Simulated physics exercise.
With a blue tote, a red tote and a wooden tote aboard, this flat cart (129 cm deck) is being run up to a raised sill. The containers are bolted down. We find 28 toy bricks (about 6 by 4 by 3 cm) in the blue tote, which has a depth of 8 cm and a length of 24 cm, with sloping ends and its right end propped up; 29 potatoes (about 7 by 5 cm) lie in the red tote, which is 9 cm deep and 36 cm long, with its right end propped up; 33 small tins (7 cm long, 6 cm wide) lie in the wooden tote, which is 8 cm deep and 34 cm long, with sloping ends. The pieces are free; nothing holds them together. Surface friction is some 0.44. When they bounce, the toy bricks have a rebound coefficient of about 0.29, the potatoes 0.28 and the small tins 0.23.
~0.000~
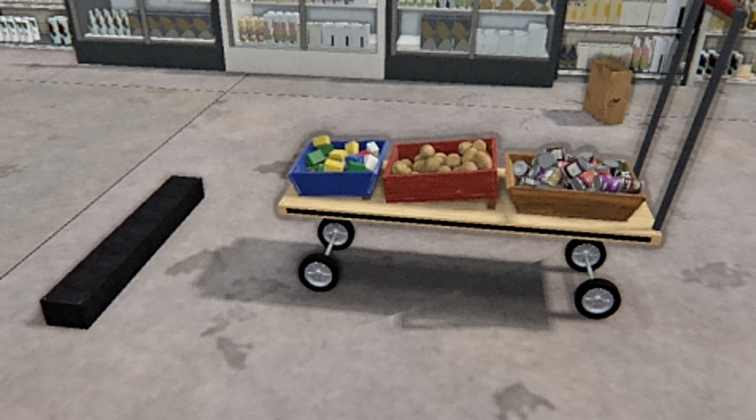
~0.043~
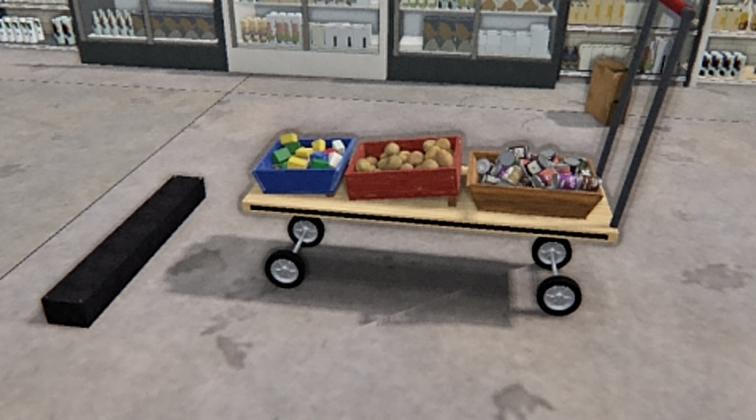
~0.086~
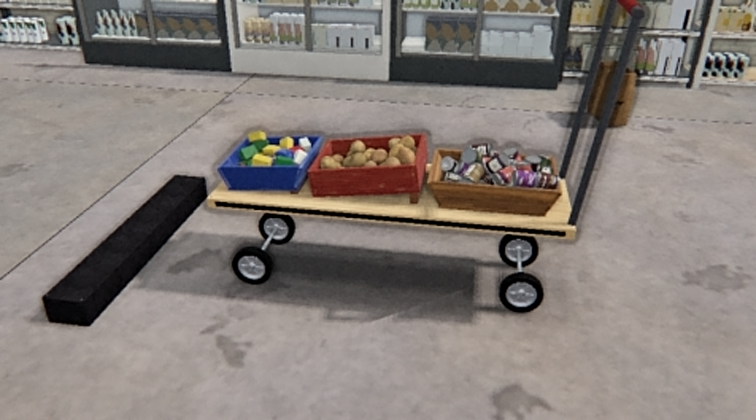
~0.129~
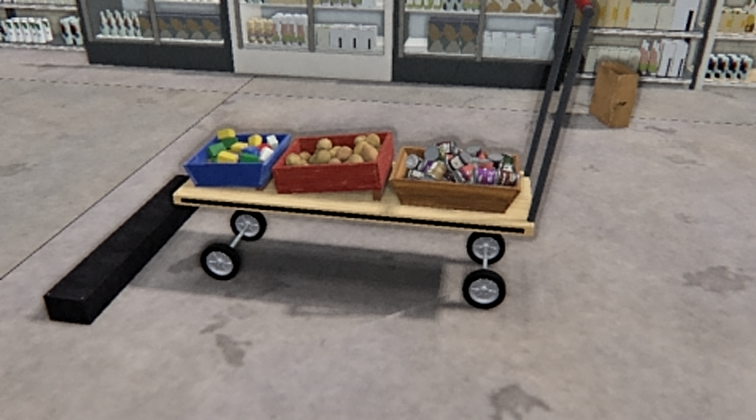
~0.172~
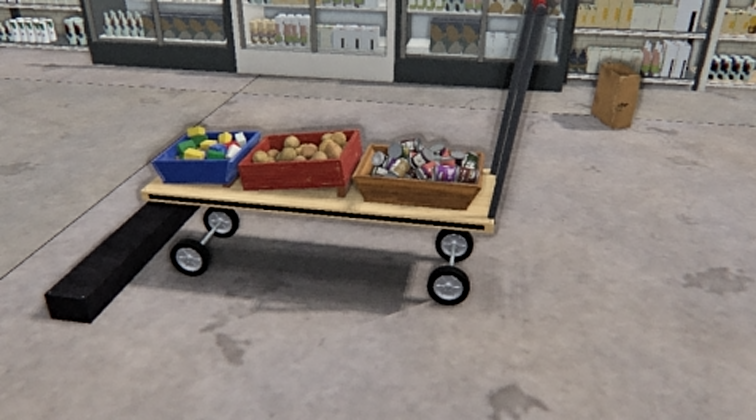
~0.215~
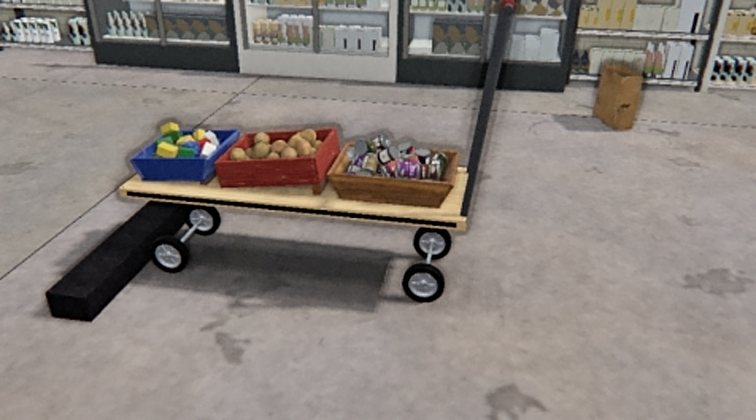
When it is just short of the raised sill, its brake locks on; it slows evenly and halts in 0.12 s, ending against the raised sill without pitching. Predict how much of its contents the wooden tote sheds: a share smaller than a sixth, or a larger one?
It sheds a larger share than a sixth.
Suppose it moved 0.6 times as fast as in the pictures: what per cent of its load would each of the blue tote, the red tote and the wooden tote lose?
Then the blue tote sheds 10 per cent, the red tote 0 per cent, and the wooden tote 0 per cent.
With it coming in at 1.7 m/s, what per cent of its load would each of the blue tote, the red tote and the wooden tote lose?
Then the blue tote sheds 0 per cent of its load, the red tote 0 per cent, and the wooden tote 0 per cent.
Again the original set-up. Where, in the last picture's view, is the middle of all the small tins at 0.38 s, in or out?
Centre: About (358, 159) px.
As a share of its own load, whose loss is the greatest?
Answer: The wooden tote.
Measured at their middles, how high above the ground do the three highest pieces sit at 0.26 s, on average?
Roughly 56 centimetres.
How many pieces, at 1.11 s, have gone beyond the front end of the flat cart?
I'd estimate close to 4 pieces.
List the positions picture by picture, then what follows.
In the first picture (places track the rim corner closest to us here; the camera moves round a little), wooden tote (643, 196); blue tote (373, 172); 67 cm to go; all still inside.
Wooden tote (601, 194); blue tote (336, 169); 54 cm to go, in the second picture.
Wooden tote (559, 191); blue tote (299, 166); 40 cm to go, in the third picture.
Wooden tote (518, 188); blue tote (263, 163); 27 cm to go, in the fourth picture.
Wooden tote (479, 186); blue tote (229, 160); stopping, in the fifth picture.
Wooden tote (451, 183); blue tote (206, 158); stopping; all still inside, in the sixth picture.
After 0.26 s, the blue tote has all 28, the red tote has all 29 and the wooden tote has all 33.
After 0.38 s, the blue tote is down by 2 of 28, the red tote is down by 2 of 29 and the wooden tote is down by 5 of 33.
After 0.61 s, the blue tote is down by 2 of 28, the red tote is down by 4 of 29 and the wooden tote is down by 8 of 33.
Outcome (at 1.11 s), the blue tote is down by 2 of 28, the red tote is down by 4 of 29 and the wooden tote is down by 9 of 33. Asked share, 9 of 33, 27 per cent.
